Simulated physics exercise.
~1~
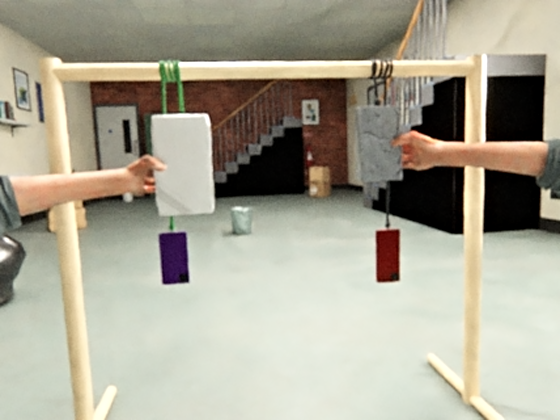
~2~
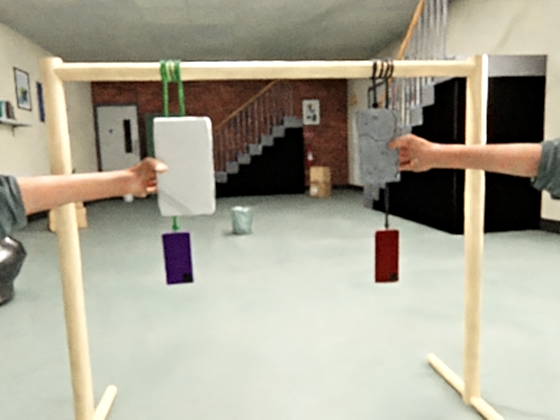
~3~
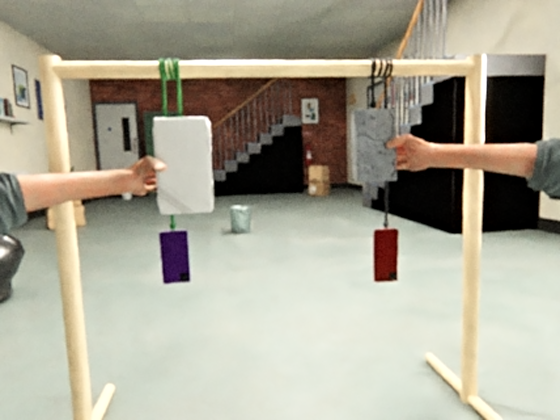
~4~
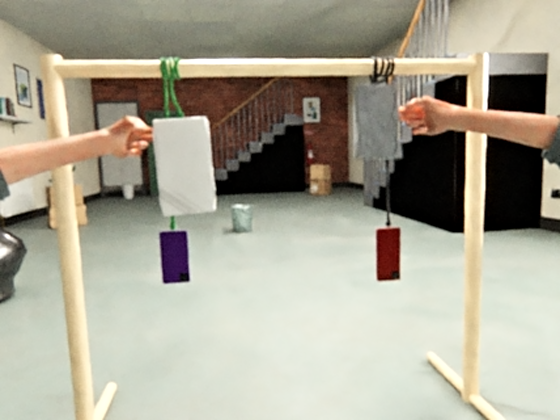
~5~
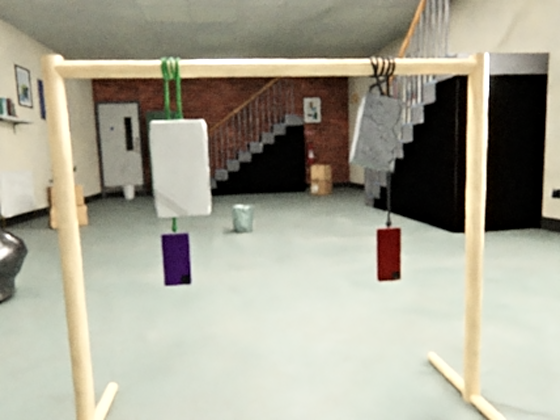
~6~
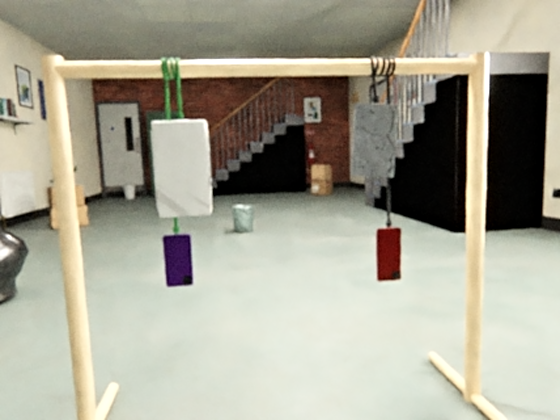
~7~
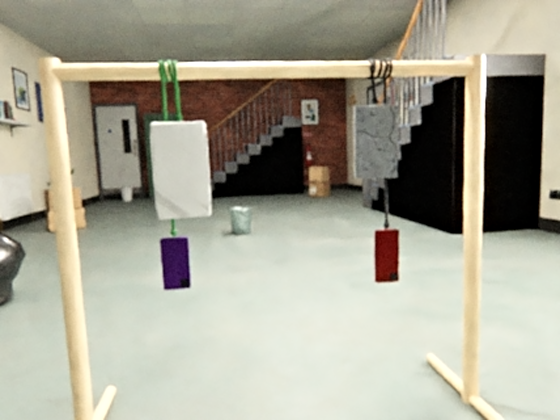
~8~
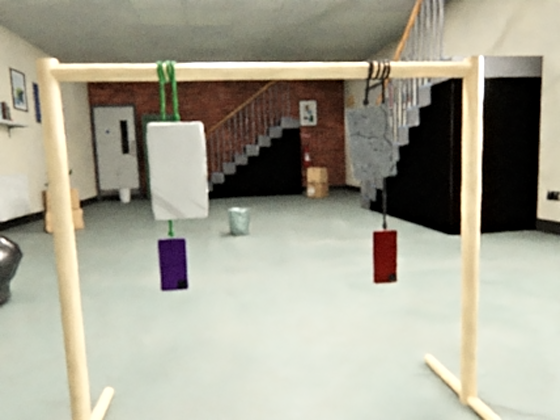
In the video, two hands steady a white case and a gray paver hanging by cords from a wooden rail, with purple and red phones dangling below. The hands let go and withdraw; the paver tilts and shifts slightly, and both objects remain hanging.
